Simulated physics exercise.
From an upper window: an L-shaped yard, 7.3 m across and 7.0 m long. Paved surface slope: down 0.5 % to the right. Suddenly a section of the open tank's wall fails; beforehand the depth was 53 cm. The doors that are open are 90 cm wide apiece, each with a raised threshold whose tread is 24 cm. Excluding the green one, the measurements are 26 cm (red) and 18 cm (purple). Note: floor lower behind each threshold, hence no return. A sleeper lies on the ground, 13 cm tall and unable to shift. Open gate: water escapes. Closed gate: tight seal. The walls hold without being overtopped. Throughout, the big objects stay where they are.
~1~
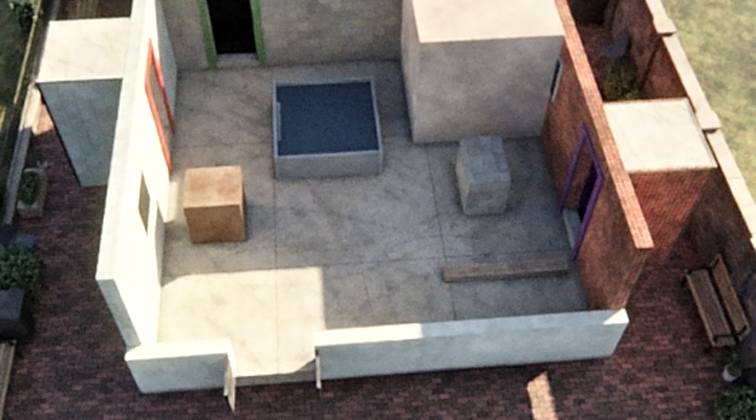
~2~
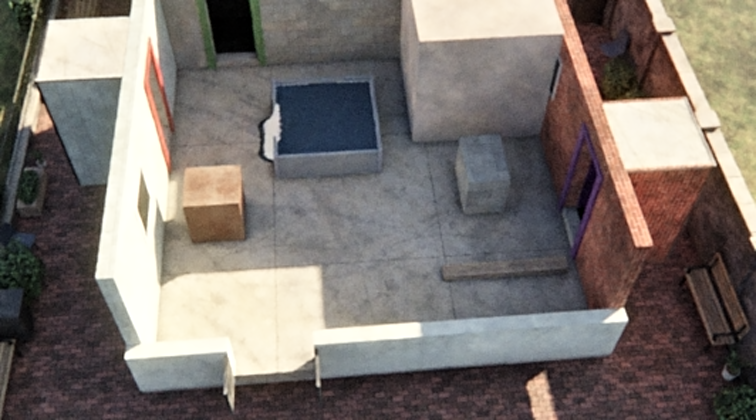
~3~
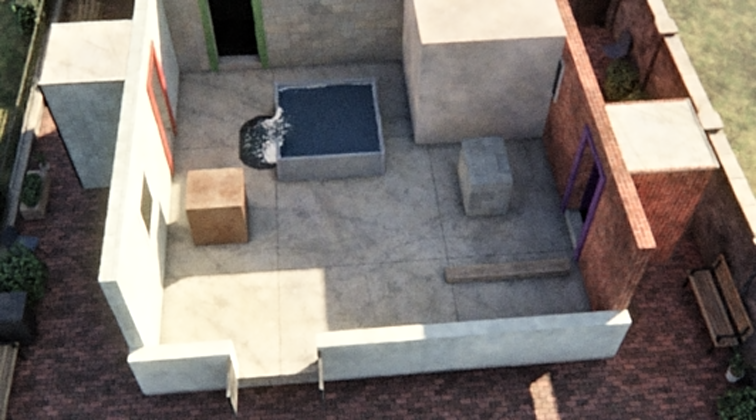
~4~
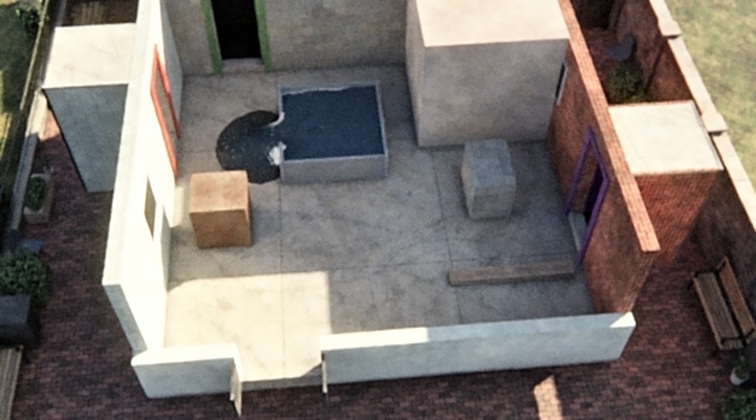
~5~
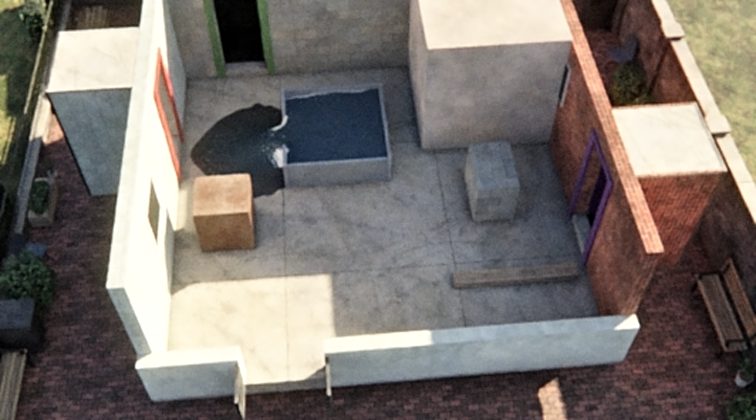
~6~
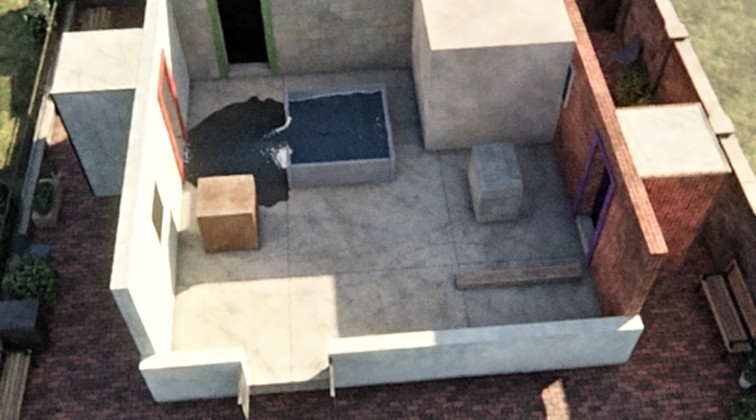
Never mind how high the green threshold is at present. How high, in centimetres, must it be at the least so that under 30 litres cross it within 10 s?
At least about 8 cm.
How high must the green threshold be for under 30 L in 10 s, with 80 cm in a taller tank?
Minimum height: Approx. 12.5 cm.
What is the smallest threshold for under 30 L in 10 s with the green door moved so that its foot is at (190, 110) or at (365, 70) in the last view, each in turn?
First place around 13.5 cm, second around 7.5 cm.
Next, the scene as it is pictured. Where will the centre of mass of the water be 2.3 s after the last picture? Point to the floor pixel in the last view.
About (282, 154).
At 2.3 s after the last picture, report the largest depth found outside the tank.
26 cm.
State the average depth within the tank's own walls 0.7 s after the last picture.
It averages near 38 cm.
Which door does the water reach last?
I'd go with the purple door.
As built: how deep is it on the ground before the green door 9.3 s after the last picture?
6.5 cm.
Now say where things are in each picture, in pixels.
In the first frame, still water, 53 cm deep, in the open tank at (326, 118); the green door at (233, 30) is dry.
In the second frame, water pours out at (277, 132) and has run 0.3 m, to (264, 157); about 7 cm deep outside, 53 cm at the back.
In the third frame, the front is at (245, 158), 0.7 m from the gap at (280, 136); 0.8 m2 of floor is wet, 53 cm left at the back.
In the fourth frame, the gap is at (284, 139), the front 1.2 m out at (221, 156); the back of the open tank holds 53 cm.
In the fifth frame, the gap is at (287, 141), the front 1.8 m out at (196, 159); the back of the open tank holds 53 cm.
In the sixth frame, the front is at (184, 172), 2.1 m from the gap at (290, 142); 3.6 m2 of floor is wet, 48 cm left at the back; 1.1 m in a straight line remain to the green door at (245, 40).
Then, 0.7 s after the last picture water covers 15 % of the floor, deepest (32 cm) near (286, 147); it has not reached the green door.
Then, 2.3 s after the last picture water covers 30 % of the floor, deepest (26 cm) near (190, 84); 12 cm at the green door, 0 litres in over its 16 cm threshold.
Then, 9.3 s after the last picture water covers 85 % of the floor, deepest (11 cm) near (354, 105); 7 cm at the green door, 0 litres in over its 16 cm threshold.
At the green door as built, the water peaked near 12 cm, 2.7 s after the last picture.
Run again over the same 10 s with other heights there, 48 litres in over 6.5 cm, 17 litres over 9 cm. The limit of 30 litres is kept from about 8 cm up.
